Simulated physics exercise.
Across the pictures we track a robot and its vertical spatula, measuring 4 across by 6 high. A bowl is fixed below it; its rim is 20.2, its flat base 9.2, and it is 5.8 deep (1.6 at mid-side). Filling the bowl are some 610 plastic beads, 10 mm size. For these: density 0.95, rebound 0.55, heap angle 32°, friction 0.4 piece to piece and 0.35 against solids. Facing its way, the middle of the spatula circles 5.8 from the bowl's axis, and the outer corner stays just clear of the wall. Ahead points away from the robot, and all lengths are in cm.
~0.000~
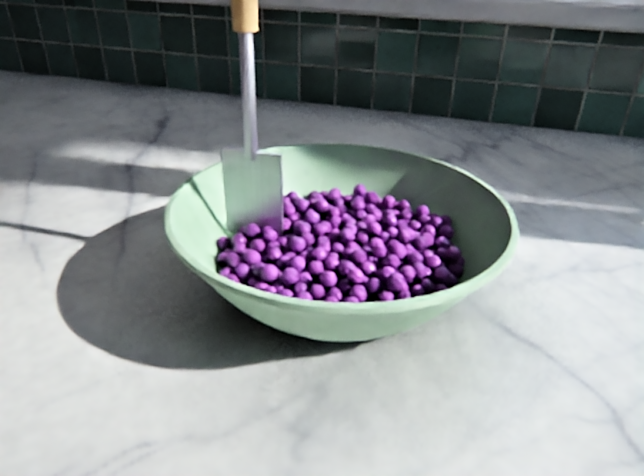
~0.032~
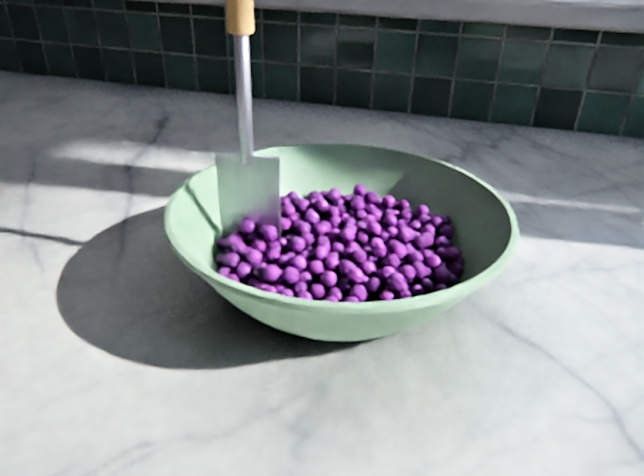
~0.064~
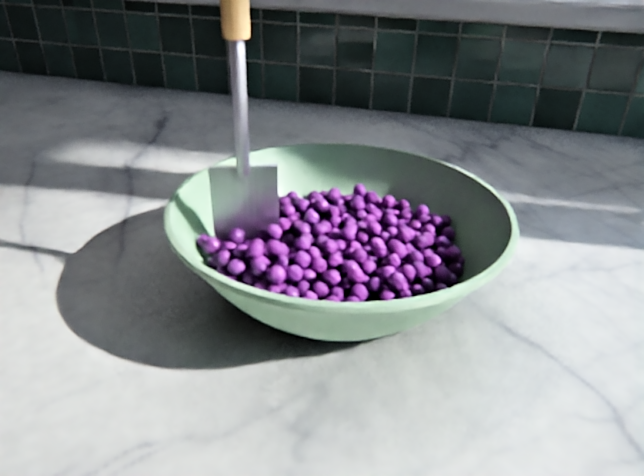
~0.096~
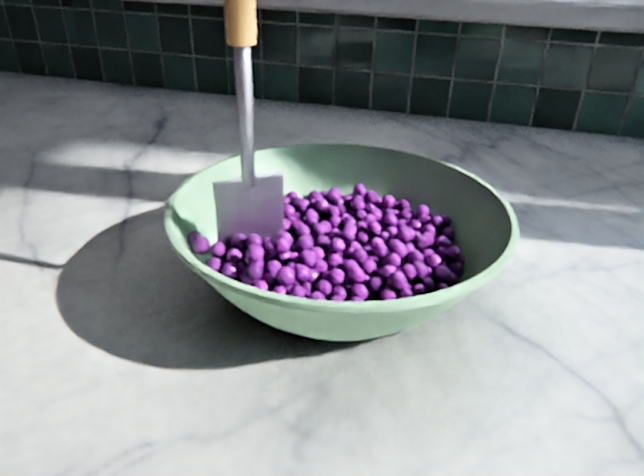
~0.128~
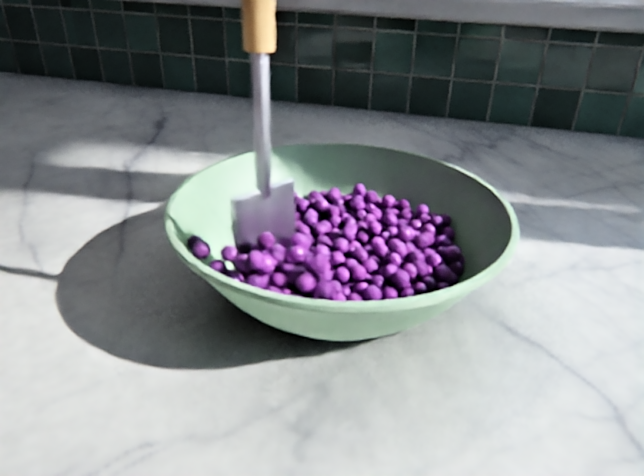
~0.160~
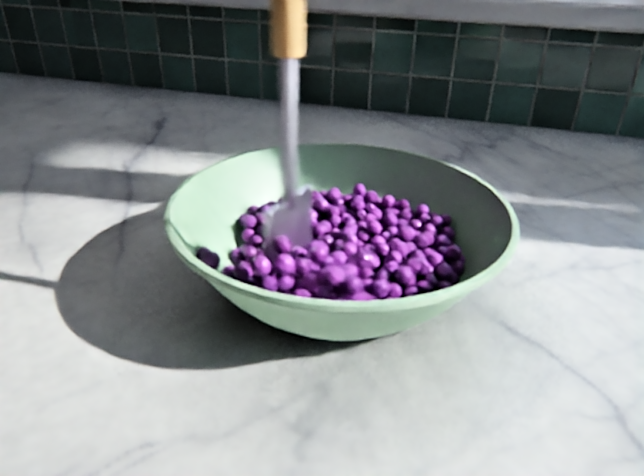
At first, a flat metal spatula with a wooden handle stands upright at the left side of a pale green bowl of purple beads on a marble counter. It shifts slightly left, then sweeps toward the front and right through the beads, pushing some along and leaving a few behind at the left.
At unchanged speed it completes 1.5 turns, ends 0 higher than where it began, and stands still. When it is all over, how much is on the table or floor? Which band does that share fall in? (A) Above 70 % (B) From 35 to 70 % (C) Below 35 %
Below 35 %.
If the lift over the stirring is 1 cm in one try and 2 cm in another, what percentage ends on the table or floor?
Close to 15 percent and close to 5 percent.
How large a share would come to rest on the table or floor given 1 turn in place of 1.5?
Roughly 15 percent would end up there.
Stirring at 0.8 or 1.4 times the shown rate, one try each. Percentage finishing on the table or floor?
Around 15 percent on the first try and 35 percent on the second.
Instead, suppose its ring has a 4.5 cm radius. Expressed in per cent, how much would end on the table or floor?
Some 10 percent would.
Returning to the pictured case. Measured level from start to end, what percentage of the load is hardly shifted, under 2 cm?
Around 35 per cent.
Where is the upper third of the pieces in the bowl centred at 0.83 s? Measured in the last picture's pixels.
Close to pixel (322, 286).
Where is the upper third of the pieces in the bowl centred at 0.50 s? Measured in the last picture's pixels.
I'd put its middle near (349, 193).
After 0.50 s, 257° round, highest piece 8 above the table; 564 in the bowl, 33 on the table or floor, 13 in flight or on the tool.
After 0.83 s, 78° round, highest piece 8 above the table; 515 in the bowl, 89 on the table or floor, 6 in flight or on the tool.
After 1.20 s, 180° round, highest piece 6 above the table; 491 in the bowl, 119 on the table or floor.
After 1.90 s, 180° round, highest piece 6 above the table; 491 in the bowl, 119 on the table or floor.
In the end, 491 in the bowl, 119 on the table or floor. That is 20 % on the table or floor.
